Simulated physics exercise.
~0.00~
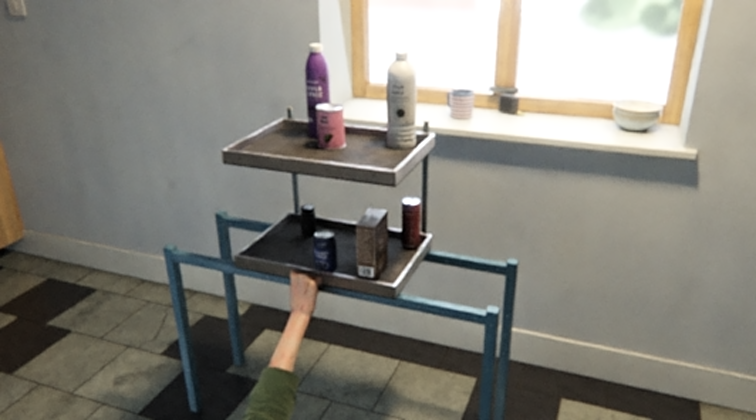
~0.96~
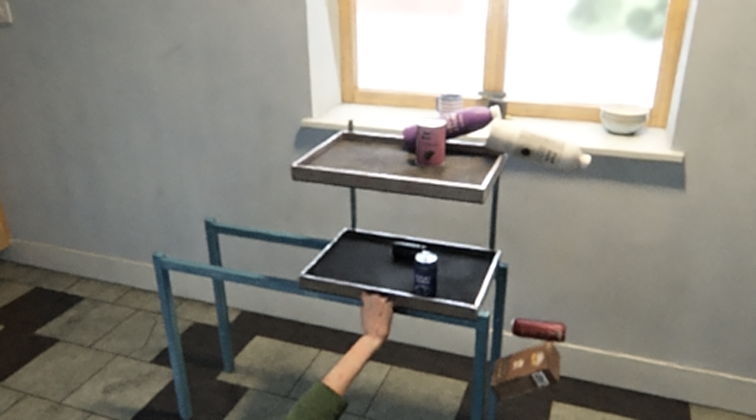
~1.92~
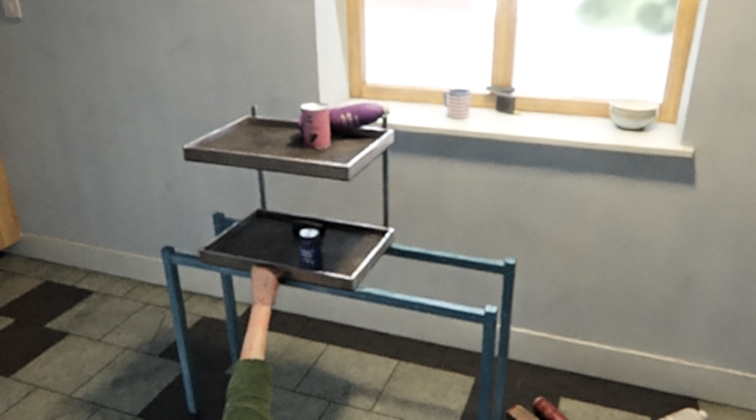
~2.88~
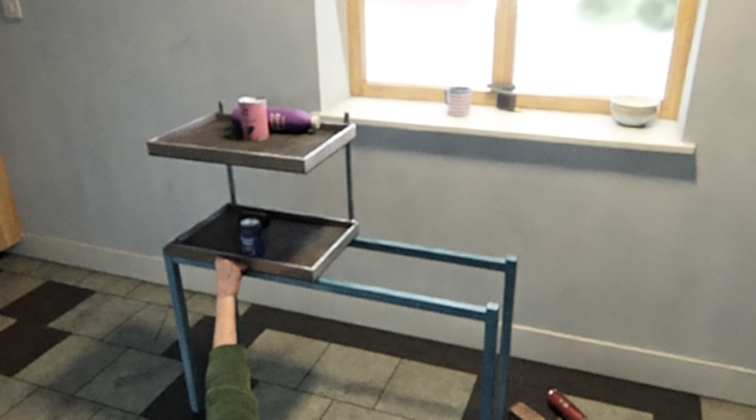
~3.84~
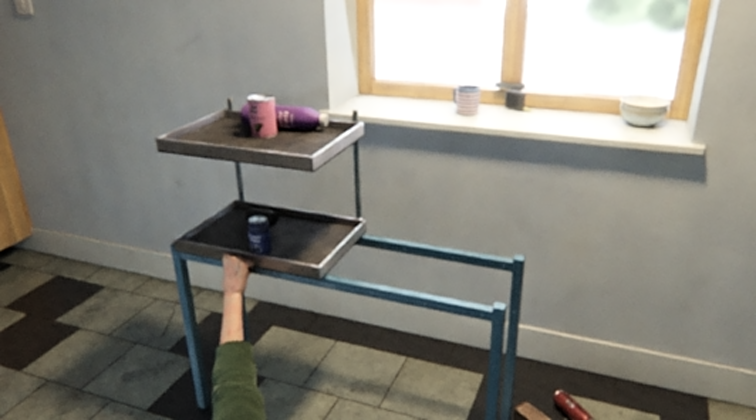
To begin with, a hand grips the lower shelf of a two-tier tray on a blue frame, with two bottles and a pink tin above and a blue can, black shaker, brown packet and red can below. The tray moves right, and the purple bottle and black shaker topple while the white bottle, red can and brown packet go over the right edge. The hand then takes the tray back left, to the frame's far end. It finally rests there, pink tin and blue can upright, purple bottle and shaker lying down, red can and packet on the floor.
